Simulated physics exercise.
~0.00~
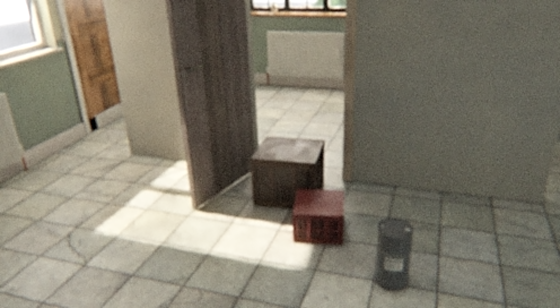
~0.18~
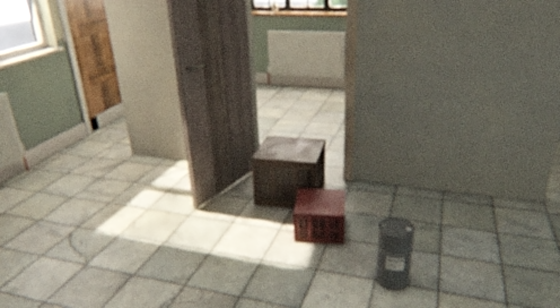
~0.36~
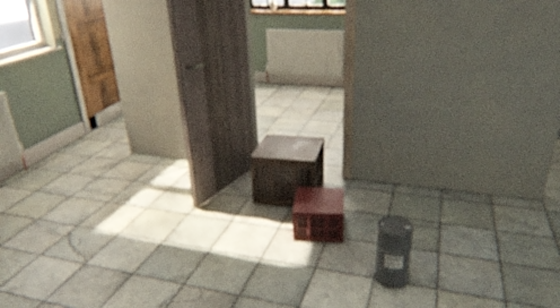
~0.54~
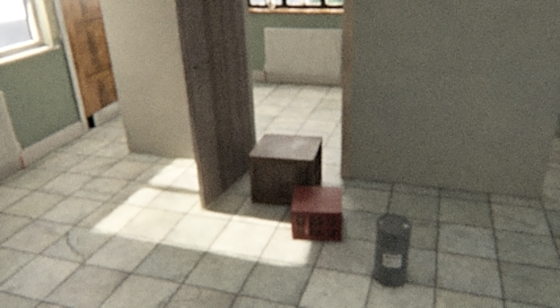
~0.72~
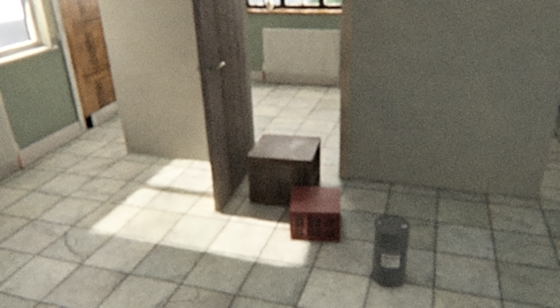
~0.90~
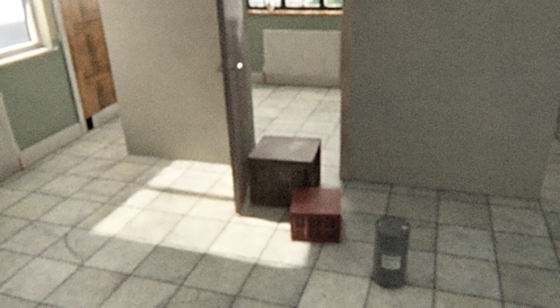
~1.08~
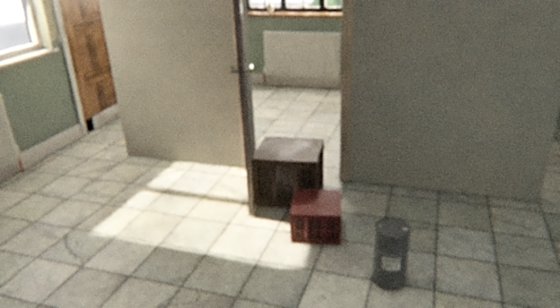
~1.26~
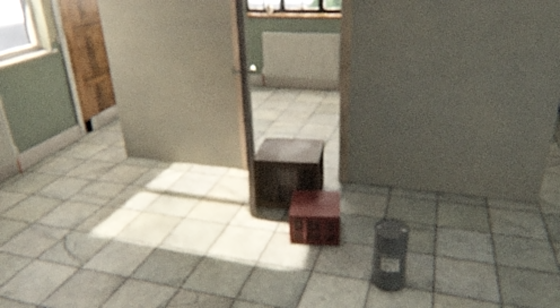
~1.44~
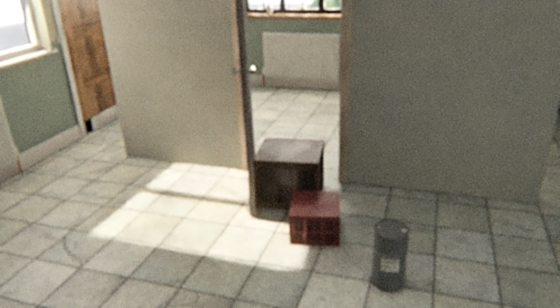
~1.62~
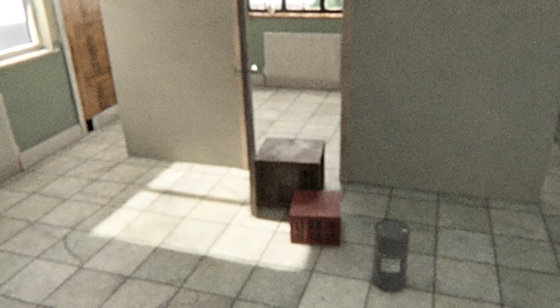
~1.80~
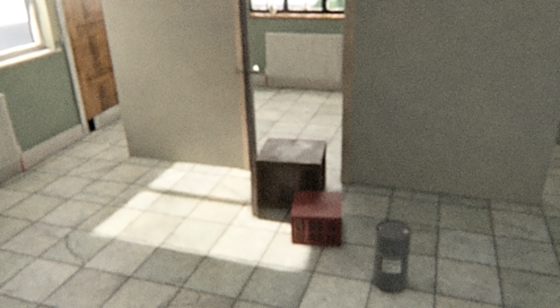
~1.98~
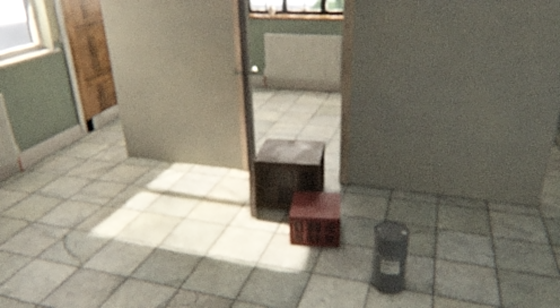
In a tiled room, a door swings partway toward closing and stops against a brown chest.
